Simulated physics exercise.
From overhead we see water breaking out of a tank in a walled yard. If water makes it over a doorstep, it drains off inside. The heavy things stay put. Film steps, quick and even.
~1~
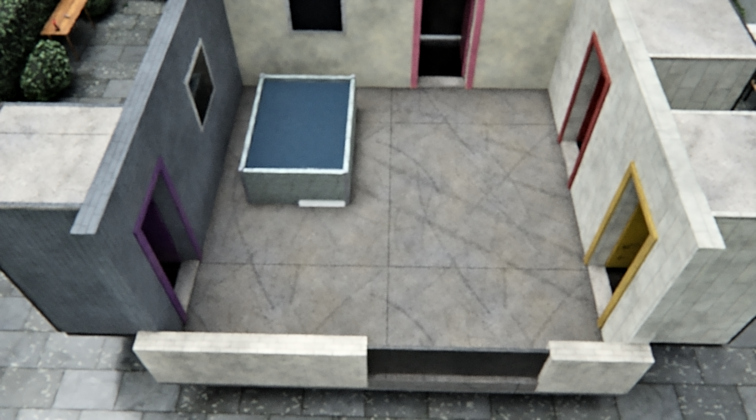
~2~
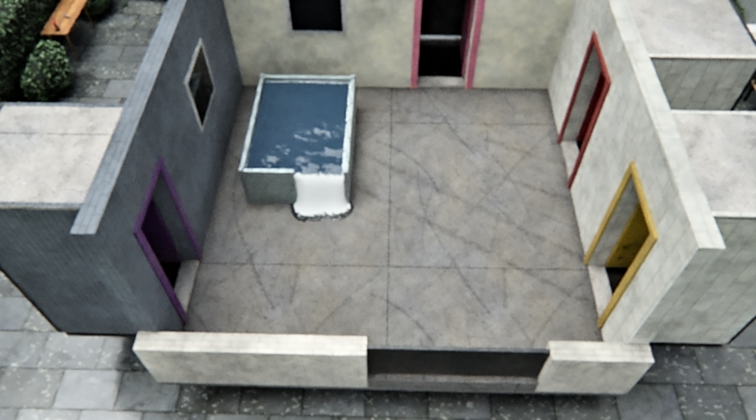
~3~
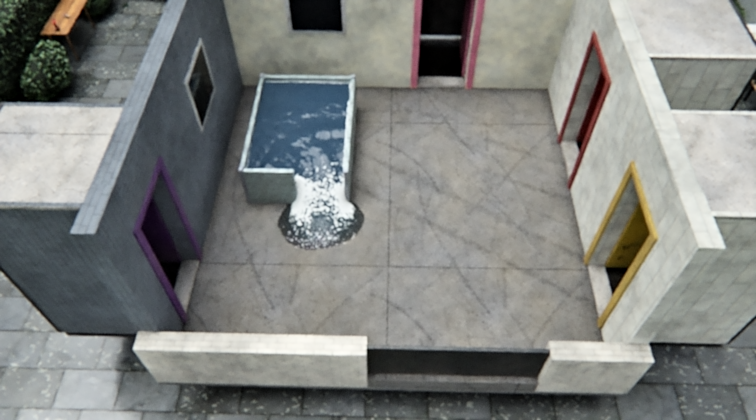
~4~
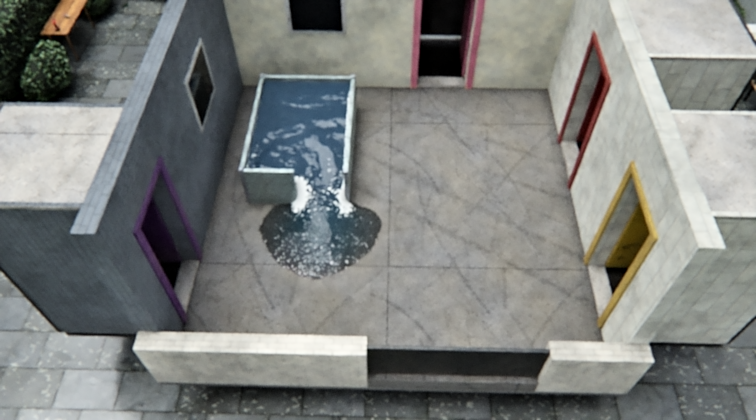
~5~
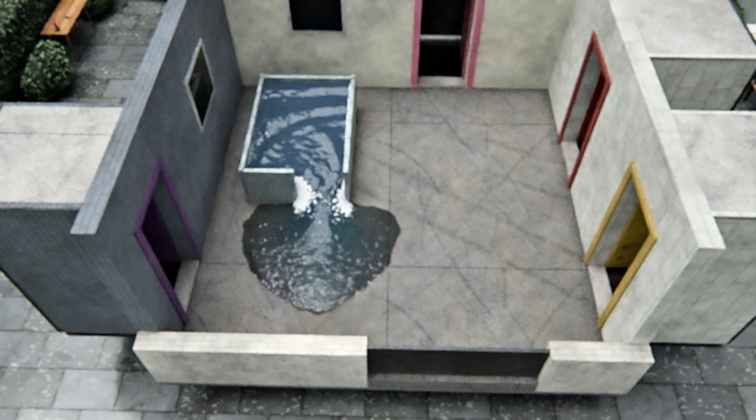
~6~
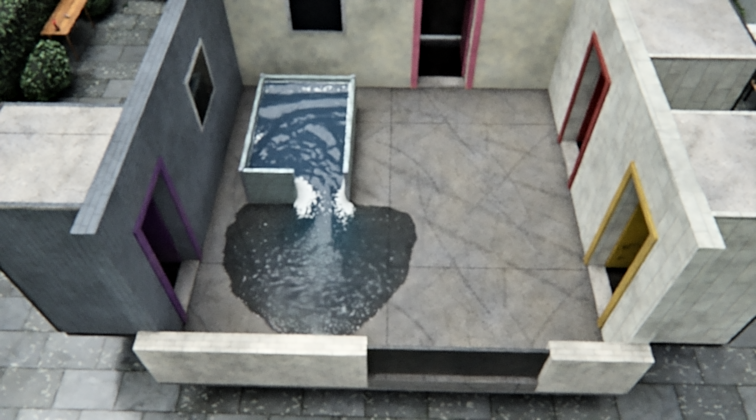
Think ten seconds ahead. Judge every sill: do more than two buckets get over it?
As I see it, I expect the pink door to see two buckets at most, I expect the yellow door to see over two buckets, I expect the red door to see two buckets at most, I expect the purple door to see over two buckets.
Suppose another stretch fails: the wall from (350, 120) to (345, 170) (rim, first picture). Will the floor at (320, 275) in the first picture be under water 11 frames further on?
Verdict: Free of water.
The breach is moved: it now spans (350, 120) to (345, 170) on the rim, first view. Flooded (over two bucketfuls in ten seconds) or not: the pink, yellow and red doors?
Taking them in turn, the pink door comes up short, the yellow door crosses the line, the red door crosses the line.
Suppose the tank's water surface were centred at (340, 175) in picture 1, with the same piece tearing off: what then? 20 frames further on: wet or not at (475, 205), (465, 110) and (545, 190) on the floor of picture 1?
Points in order: Not reached; not reached; inundated.
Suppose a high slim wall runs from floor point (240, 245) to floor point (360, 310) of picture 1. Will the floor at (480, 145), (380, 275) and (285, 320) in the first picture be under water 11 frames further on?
Taking the points in order, they are high and dry, inundated and high and dry.
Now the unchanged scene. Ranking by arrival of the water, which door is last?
Answer - the pink-painted one.
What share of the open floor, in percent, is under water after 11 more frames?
Roughly 40 per cent.
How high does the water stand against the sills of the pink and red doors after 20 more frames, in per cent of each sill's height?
In order: Roughly 0 % and 0 %.
A moment on, water covers 30 % of the floor; the pink door not reached, the yellow door not reached, the red door not reached, the purple door wet at the sill, nothing in.
Next, water covers 40 % of the floor; the pink door not reached, the yellow door not reached, the red door not reached, the purple door wet at the sill, nothing in.
Then, water covers 45 % of the floor; the pink door not reached, the yellow door under two buckets in, the red door not reached, the purple door over two buckets in.
Later, water covers 75 % of the floor; the pink door not reached, the yellow door far over two buckets in, the red door wet at the sill, nothing in, the purple door over two buckets in.
In the end, water covers 95 % of the floor; the pink door under two buckets in, the yellow door far over two buckets in, the red door wet at the sill, nothing in, the purple door far over two buckets in.
